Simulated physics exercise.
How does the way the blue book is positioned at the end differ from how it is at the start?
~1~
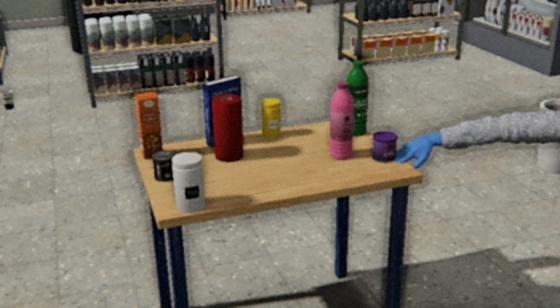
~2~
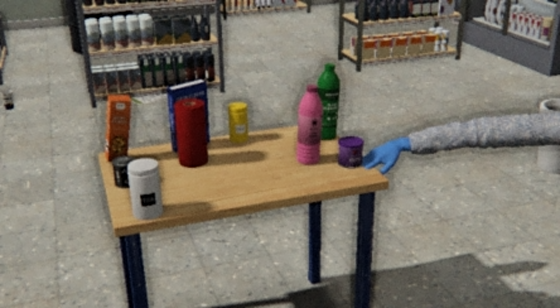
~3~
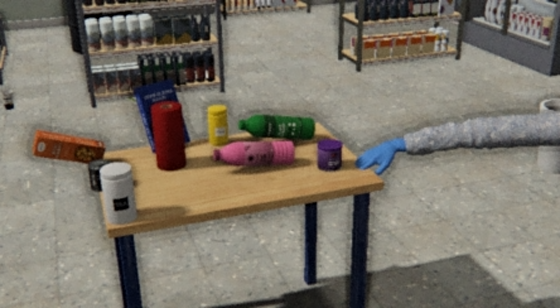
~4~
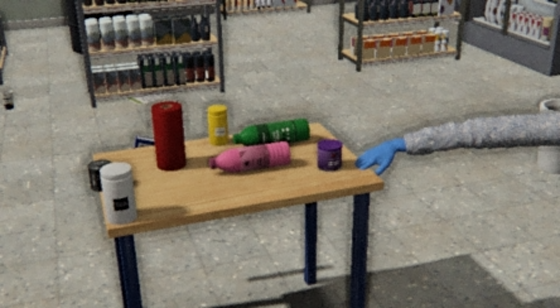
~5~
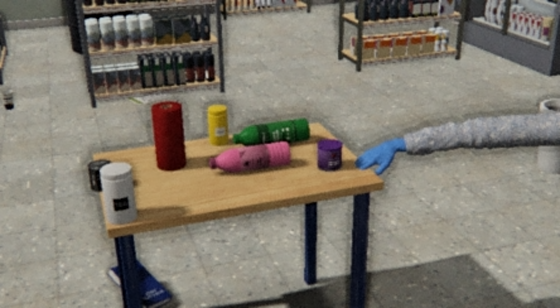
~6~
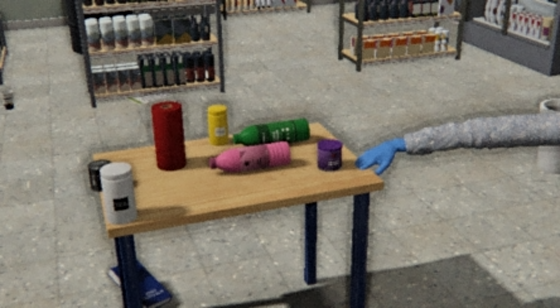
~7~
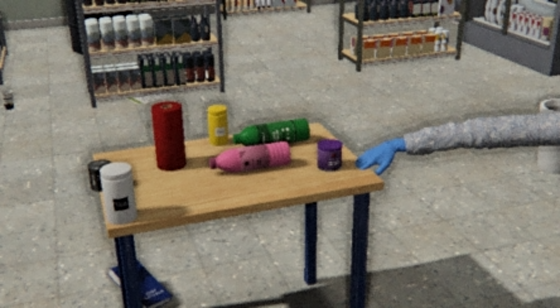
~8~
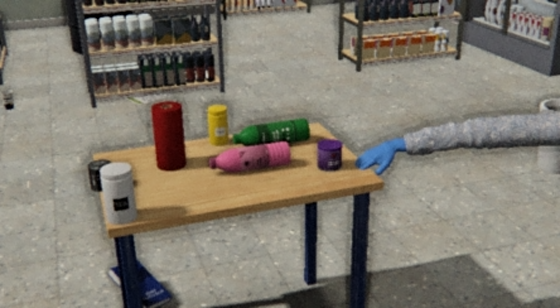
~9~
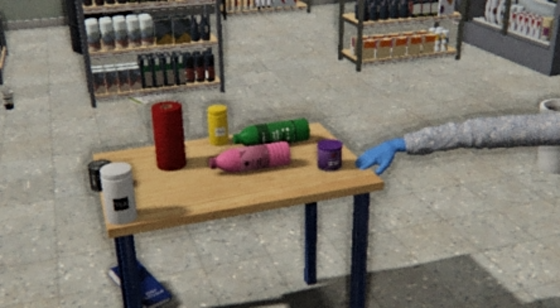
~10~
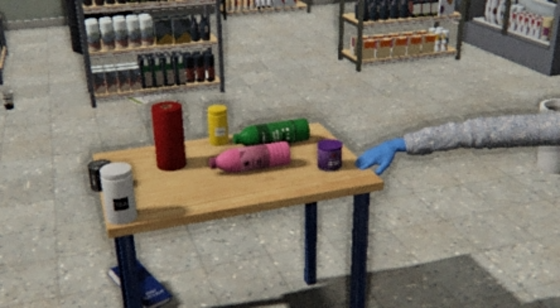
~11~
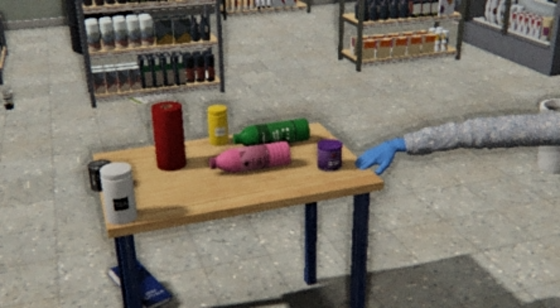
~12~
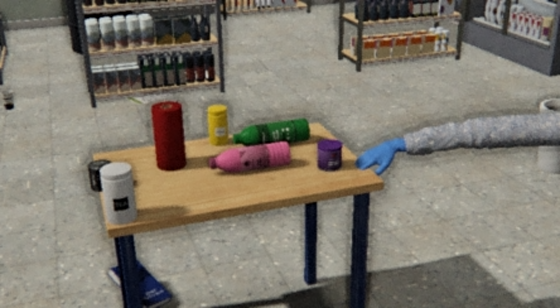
At the start the blue book stands upright on the table, but at the end it lies on its side on the floor.
